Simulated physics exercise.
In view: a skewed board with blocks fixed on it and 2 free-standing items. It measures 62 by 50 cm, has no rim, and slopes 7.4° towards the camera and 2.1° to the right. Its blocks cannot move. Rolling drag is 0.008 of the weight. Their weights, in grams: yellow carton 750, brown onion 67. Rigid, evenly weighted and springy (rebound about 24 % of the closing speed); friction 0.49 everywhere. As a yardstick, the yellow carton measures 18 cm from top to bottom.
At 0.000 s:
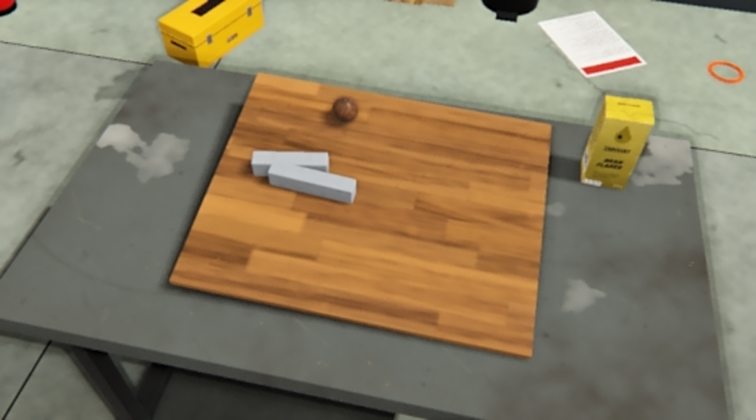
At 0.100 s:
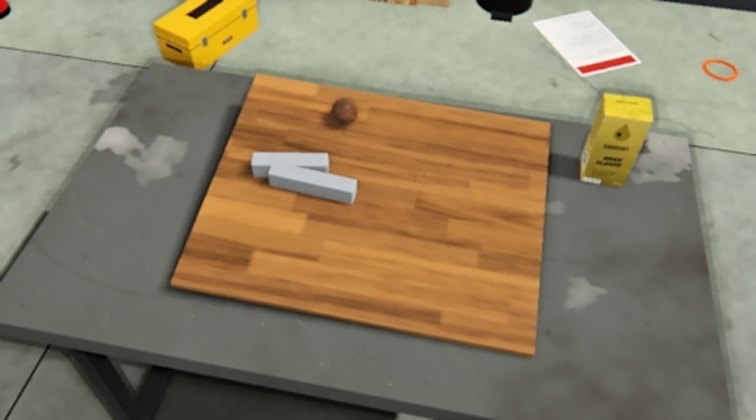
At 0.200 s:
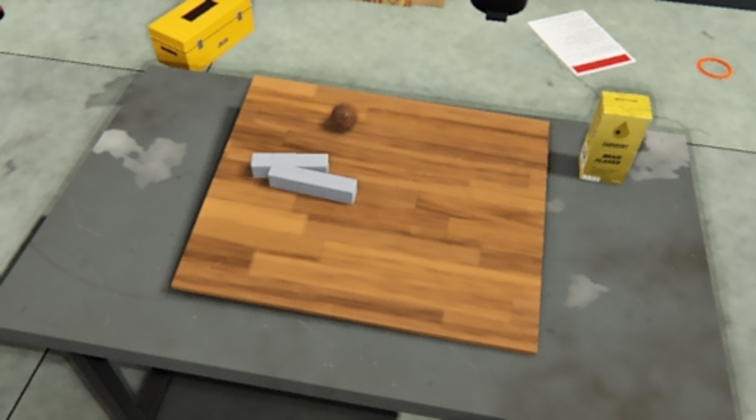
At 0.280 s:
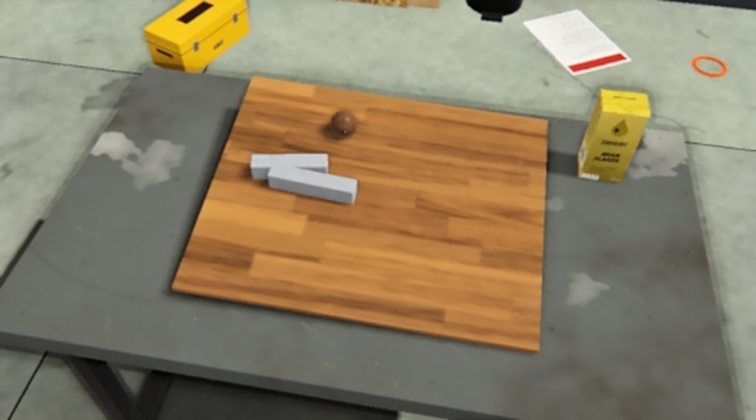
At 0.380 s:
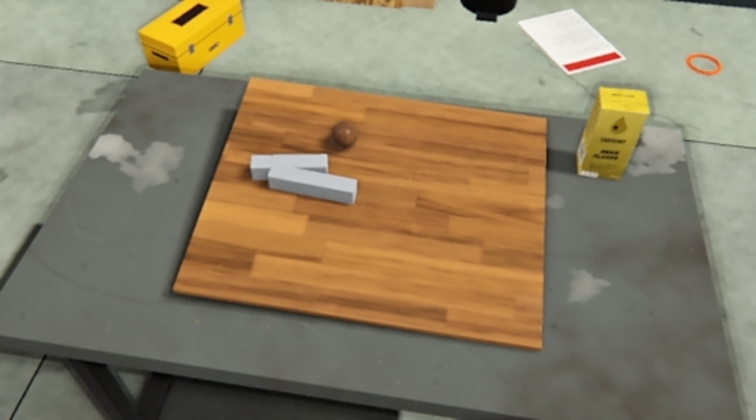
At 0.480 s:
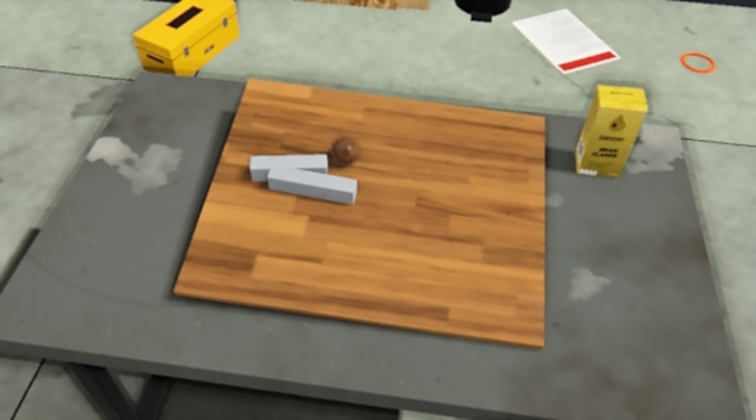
On a wooden board, a small brown ball rolls toward two overlapping grey blocks.
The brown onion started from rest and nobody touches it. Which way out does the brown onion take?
The way out: Near side.
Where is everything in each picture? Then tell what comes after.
In the first frame, 42 cm of board to the near edge; brown onion (345, 109); yellow carton (615, 144).
In the second frame, 42 cm of board to the near edge; brown onion (344, 112); yellow carton (614, 142).
In the third frame, 40 cm of board to the near edge; brown onion (344, 117); yellow carton (613, 139).
In the fourth frame, 39 cm of board to the near edge; brown onion (344, 124); yellow carton (611, 138).
In the fifth frame, 36 cm of board to the near edge; brown onion (344, 135); yellow carton (610, 135).
In the sixth frame, 32 cm of board to the near edge; brown onion (345, 151); yellow carton (609, 133).
By 1.18 s, 21 cm of board to the near edge; brown onion near (388, 205).
By 1.58 s, 2 cm of board to the near edge; brown onion near (430, 314).
By 1.88 s, it has gone over the near edge.
When it is over (2.0 s), it has gone over the near edge; yellow carton within 8 cm of the start.
